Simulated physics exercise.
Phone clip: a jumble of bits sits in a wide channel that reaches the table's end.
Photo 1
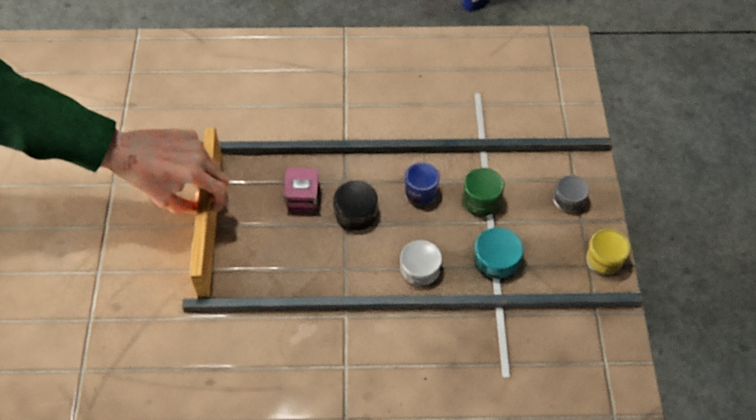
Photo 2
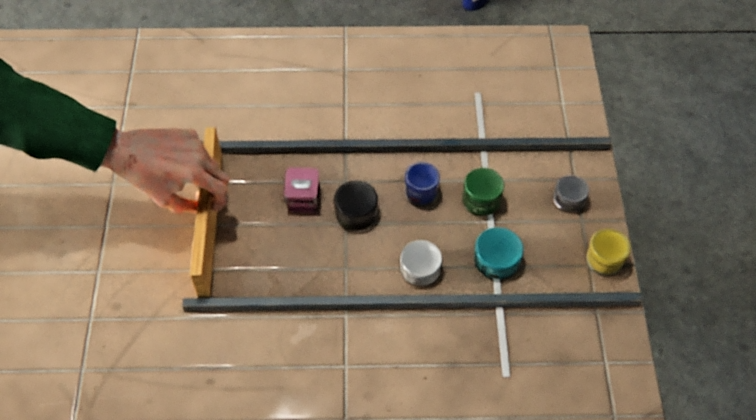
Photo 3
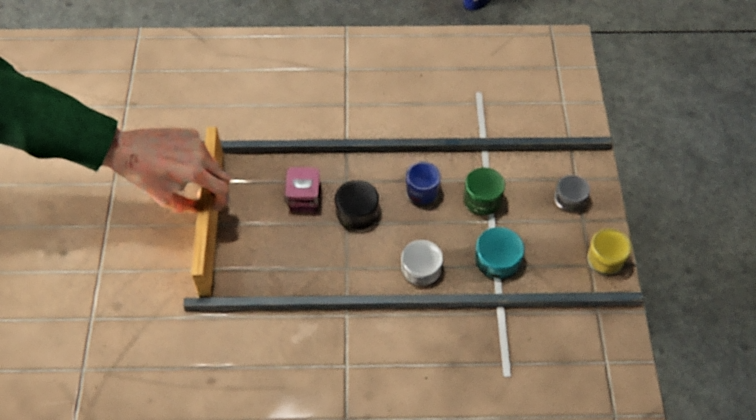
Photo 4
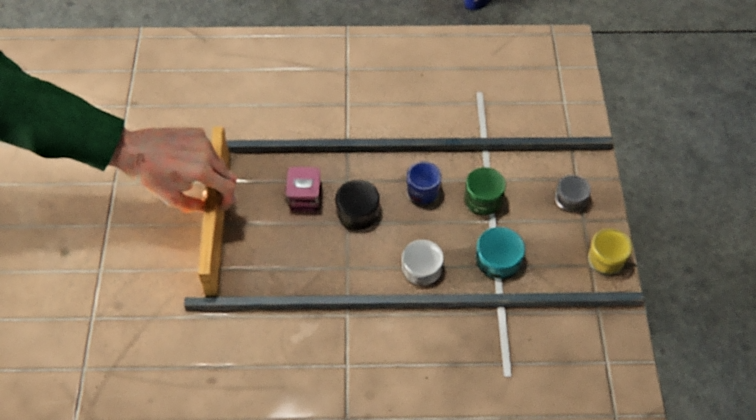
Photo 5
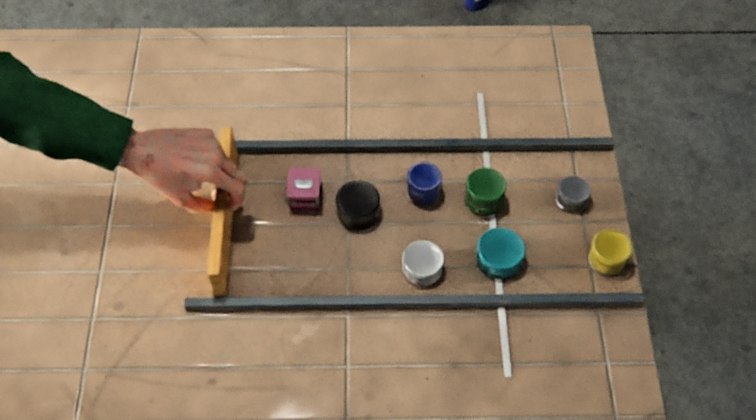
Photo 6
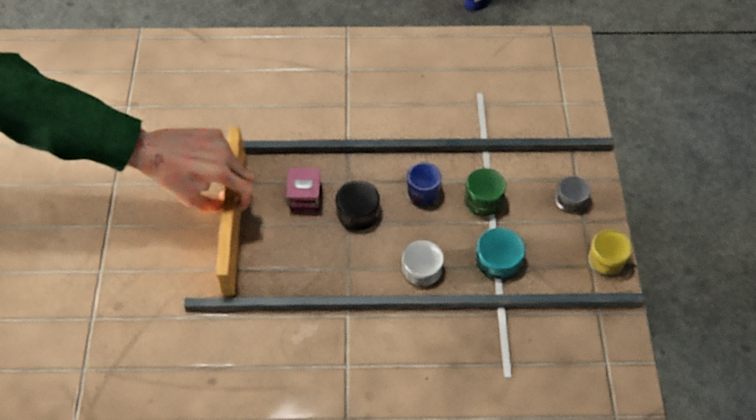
Wooden board held by a hand shifting slightly right between two dark rails, the tubs, tins and pink case ahead staying still.
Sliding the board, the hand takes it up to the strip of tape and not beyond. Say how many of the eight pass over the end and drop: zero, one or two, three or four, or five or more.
In the end all of them are still on the table.
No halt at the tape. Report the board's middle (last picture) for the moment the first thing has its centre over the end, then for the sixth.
The first puts it near (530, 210), the next near (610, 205).
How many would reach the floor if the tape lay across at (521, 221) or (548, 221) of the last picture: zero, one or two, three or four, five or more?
In order: No fall at all, then one or two.
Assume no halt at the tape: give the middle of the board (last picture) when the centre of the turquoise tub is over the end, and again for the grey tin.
Near (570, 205) in the first case, near (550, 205) in the other.
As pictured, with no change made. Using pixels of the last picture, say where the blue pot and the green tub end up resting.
You'll find the blue pot at roughly (537, 173) and the green tub at roughly (550, 202).
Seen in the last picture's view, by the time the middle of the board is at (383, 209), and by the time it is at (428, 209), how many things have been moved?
Counts: 3 and 5.
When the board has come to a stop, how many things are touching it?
It touches 3.
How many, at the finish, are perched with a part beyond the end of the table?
Overhanging: 0.
Early on, none off yet; yellow tin at rest near (609, 253); grey tin at rest near (573, 194); turquoise tub at rest near (500, 254).
A while later, none off yet; yellow tin at rest near (609, 253); grey tin at rest near (573, 194); turquoise tub travelled a little near (513, 252).
Finally, the number that fall off is zero.
